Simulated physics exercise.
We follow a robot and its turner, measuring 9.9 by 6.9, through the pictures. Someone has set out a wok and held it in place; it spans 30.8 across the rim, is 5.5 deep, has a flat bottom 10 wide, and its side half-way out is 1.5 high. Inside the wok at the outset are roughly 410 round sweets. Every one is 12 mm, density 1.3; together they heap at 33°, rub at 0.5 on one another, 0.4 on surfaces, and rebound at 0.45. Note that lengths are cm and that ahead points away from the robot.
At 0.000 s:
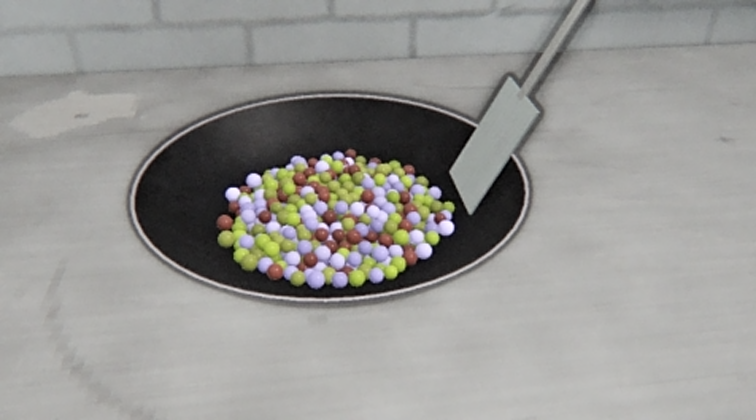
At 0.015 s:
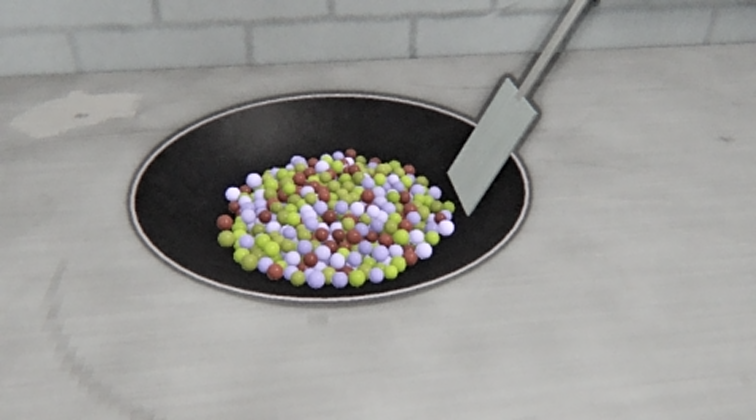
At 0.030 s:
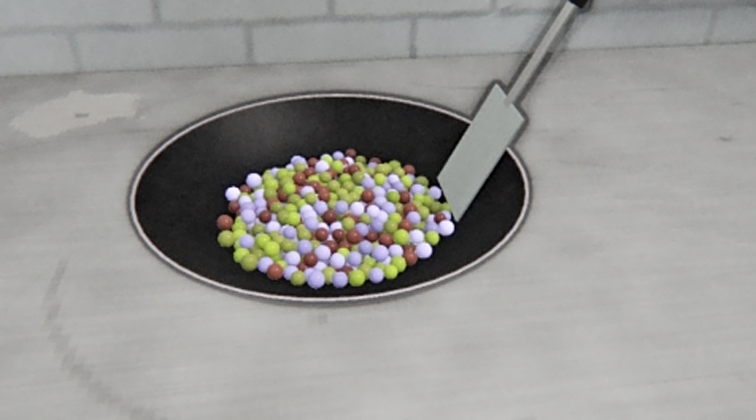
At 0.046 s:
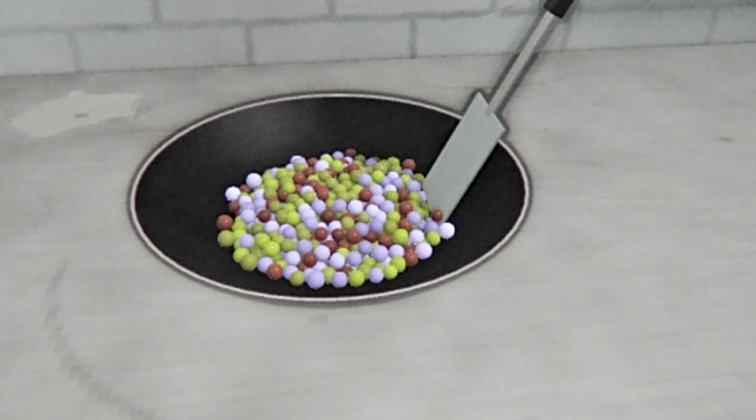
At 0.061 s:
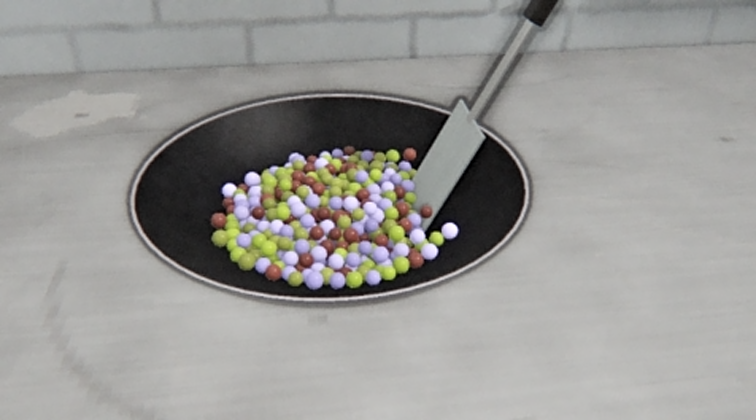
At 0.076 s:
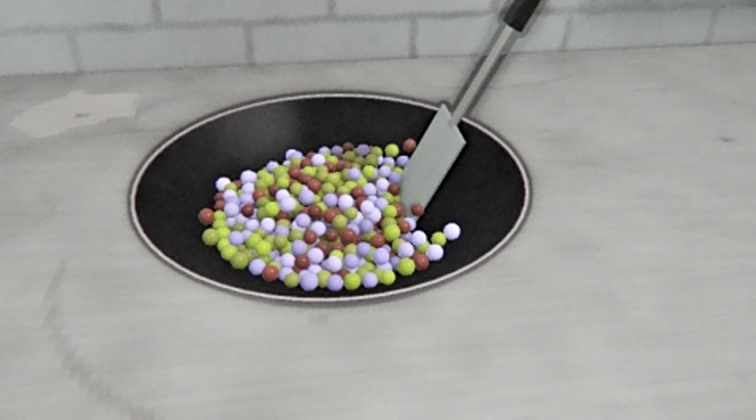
A grey turner sliding leftward into a black wok, pushing a heap of green, lilac and brown round sweets slightly left.
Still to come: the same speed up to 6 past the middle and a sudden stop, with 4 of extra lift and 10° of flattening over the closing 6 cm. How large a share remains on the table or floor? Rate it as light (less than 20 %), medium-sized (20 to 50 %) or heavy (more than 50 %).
Rated light.
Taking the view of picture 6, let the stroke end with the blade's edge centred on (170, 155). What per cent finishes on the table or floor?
The share ending on the table or floor is about 30 per cent.
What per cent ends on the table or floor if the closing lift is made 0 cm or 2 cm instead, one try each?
Try one gives about 0 in a hundred, try two about 0 in a hundred.
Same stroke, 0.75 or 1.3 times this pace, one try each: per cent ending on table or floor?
I'd say near 0 and then near 10 per cent.
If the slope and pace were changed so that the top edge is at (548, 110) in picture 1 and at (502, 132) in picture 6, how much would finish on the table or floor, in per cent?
Around 0 per cent finishes there.
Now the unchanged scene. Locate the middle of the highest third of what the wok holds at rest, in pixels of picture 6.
Roughly at (225, 208).
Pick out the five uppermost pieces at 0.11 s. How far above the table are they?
5 cm or so.
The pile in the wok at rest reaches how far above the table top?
Roughly 5.5 cm.
After 0.11 s, sloping 63°, highest piece 7 above the table; 412 in the wok.
After 0.15 s, sloping 59°, highest piece 6 above the table; 412 in the wok.
After 0.37 s, sloping 53°, highest piece 7 above the table; 395 in the wok, 10 on the table or floor, 7 on the blade or in flight.
After 1.42 s, sloping 53°, highest piece 5 above the table; 395 in the wok, 17 on the table or floor.
In the end, 395 in the wok, 17 on the table or floor. That is 4 % on the table or floor.
